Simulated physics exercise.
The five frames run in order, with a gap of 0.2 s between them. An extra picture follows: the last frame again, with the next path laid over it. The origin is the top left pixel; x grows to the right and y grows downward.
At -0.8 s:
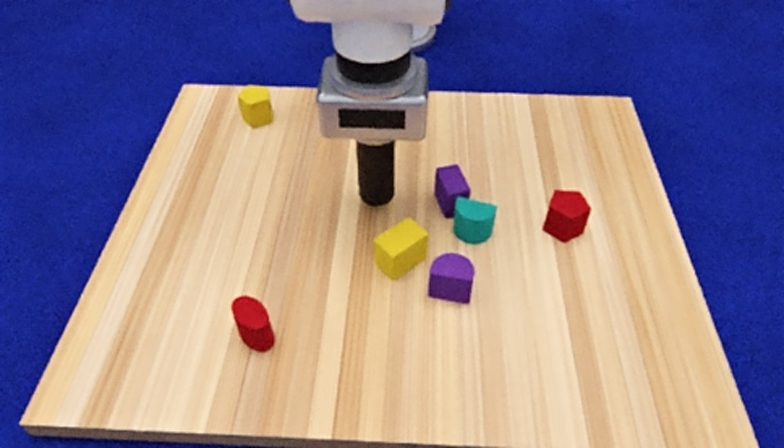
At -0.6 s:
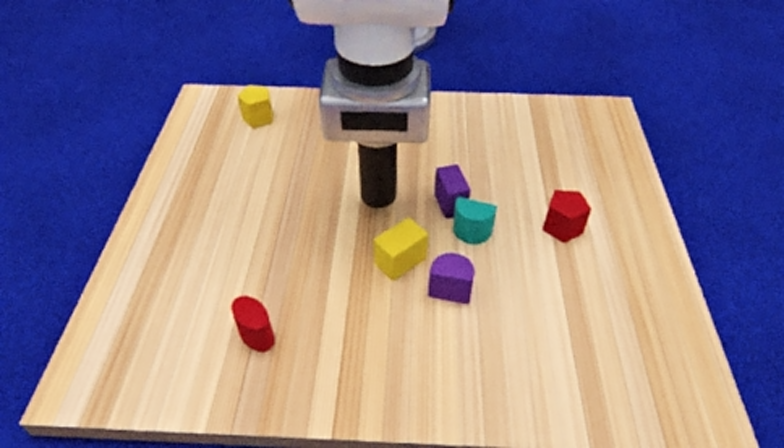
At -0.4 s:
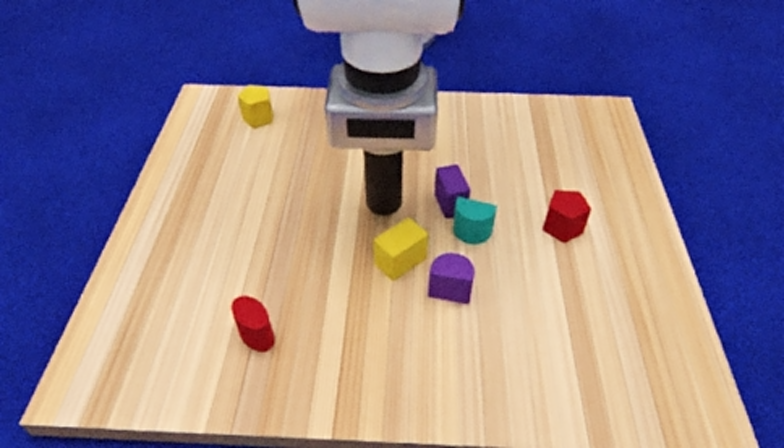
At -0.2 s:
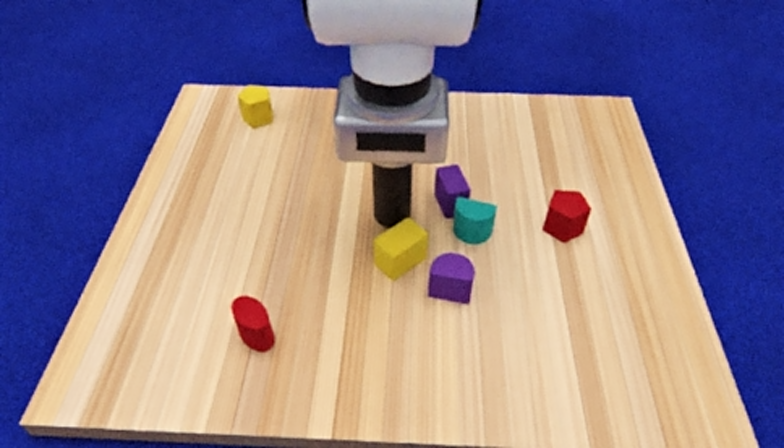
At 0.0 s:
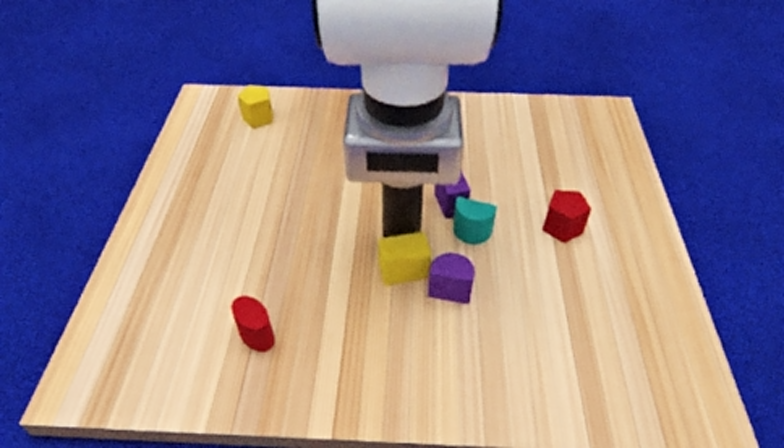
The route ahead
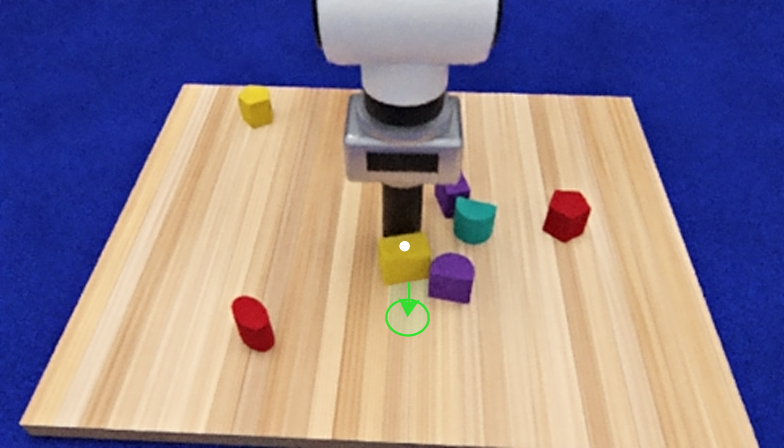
A white and grey robotic arm with a black bar pointing down hangs over a pale striped wooden board on a blue surface, seen from above at an angle by a still camera. Yellow and purple blocks and a teal one cluster near the middle, with red blocks at lower left and right and a yellow one at upper left. The bar moves slowly toward the viewer and slightly right, then nudges the central yellow block a little nearer, turning it slightly beside the purple rounded block.
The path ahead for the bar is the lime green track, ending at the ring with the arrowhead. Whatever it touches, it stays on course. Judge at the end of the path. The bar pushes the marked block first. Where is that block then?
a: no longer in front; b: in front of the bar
Choice b: In front of the bar.
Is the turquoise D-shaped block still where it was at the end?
I'd say yes.
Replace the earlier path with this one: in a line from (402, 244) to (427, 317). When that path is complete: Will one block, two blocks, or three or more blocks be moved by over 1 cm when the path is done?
There will be two blocks displaced.
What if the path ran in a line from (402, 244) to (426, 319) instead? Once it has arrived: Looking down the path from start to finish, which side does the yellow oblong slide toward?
So, looking from the first point of the path to the last, the yellow oblong moves rightwards.
The drawn path runs from (402, 244) over (409, 278) to (408, 317); the dot is on the yellow oblong.
On the path given first. Halfway along, bar (409, 270); yellow oblong (406, 284), turned 15° clockwise.
At the end, bar (408, 308); yellow oblong (402, 327), turned 25° clockwise; purple D-shaped block not moved; turquoise D-shaped block not moved.
